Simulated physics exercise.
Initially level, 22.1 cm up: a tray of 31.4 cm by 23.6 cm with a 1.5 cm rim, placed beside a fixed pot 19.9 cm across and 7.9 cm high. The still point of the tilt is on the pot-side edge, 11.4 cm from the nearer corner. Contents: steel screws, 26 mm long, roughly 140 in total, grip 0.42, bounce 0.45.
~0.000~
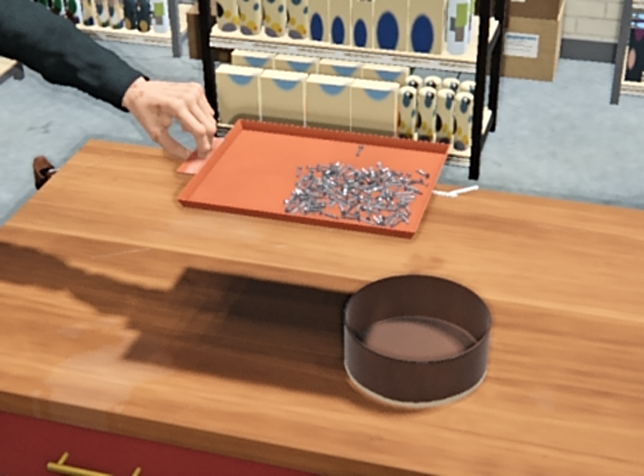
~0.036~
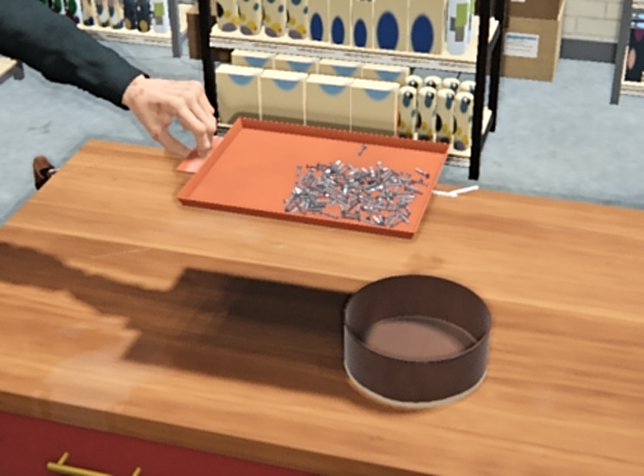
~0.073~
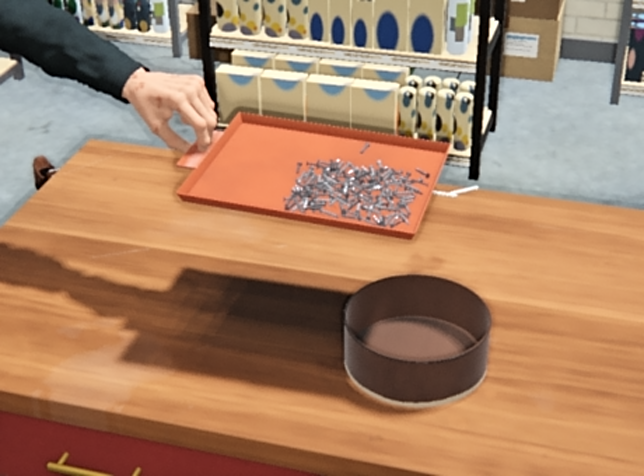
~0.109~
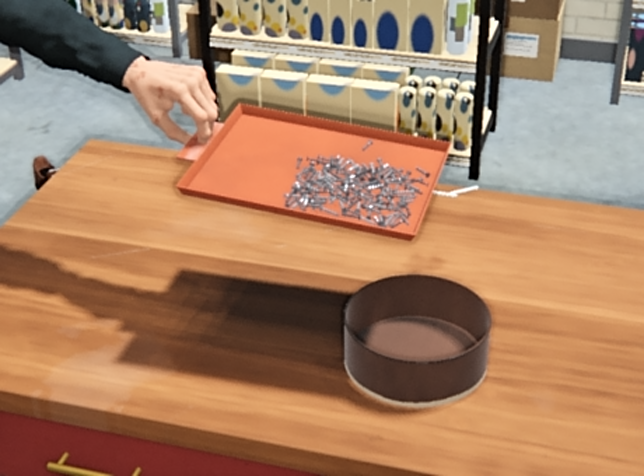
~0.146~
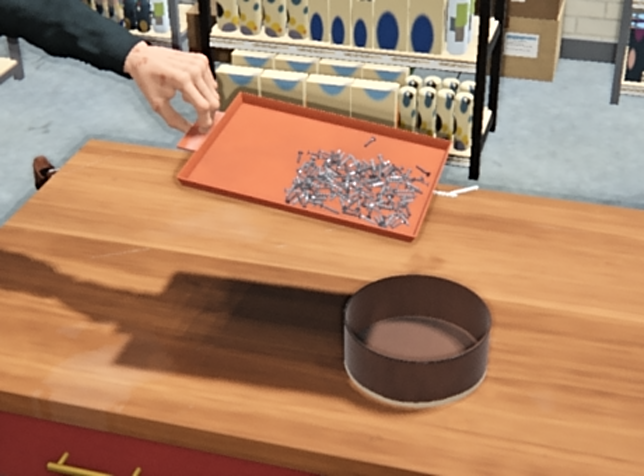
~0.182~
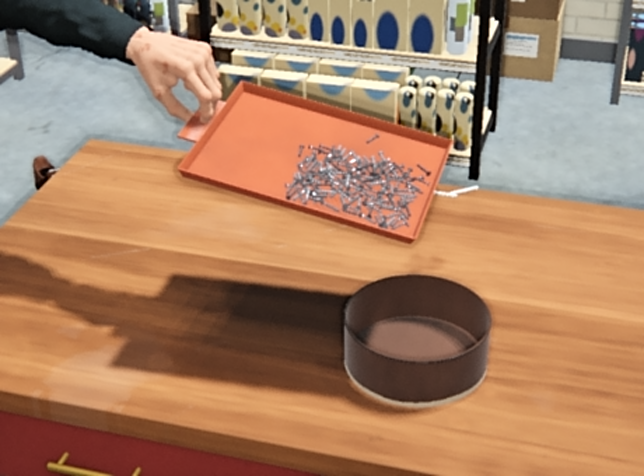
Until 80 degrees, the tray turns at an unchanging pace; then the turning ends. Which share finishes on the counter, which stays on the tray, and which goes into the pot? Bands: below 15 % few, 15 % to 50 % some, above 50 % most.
Result: Counter: Few, tray: Few, pot: Most.
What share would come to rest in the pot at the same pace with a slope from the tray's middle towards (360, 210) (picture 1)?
Roughly 100 per cent.
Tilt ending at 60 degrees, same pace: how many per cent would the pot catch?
It would land at about 70 percent.
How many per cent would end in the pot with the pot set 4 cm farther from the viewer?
In that setup it would come to near 95 per cent.
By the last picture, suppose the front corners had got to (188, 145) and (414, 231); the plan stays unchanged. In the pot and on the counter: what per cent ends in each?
Split: Pot = 65, counter = 35.
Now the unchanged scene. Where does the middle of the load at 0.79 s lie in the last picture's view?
Roughly pixel (420, 231).
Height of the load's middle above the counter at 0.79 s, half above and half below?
The halfway line is at about 20 cm.
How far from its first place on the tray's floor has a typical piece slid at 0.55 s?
It has moved some 4 cm from its start.
After 0.55 s, tilt 45 degrees; the tray holds 100 %, the pot 0 %.
After 0.79 s, tilt 66 degrees; the tray holds 70 %, the pot 5 %.
After 1.15 s, tilt 80 degrees; the tray holds 5 %, the pot 90 %.
At rest (1.9 s), counter 0 %, tray 0 %, pot 100 %.
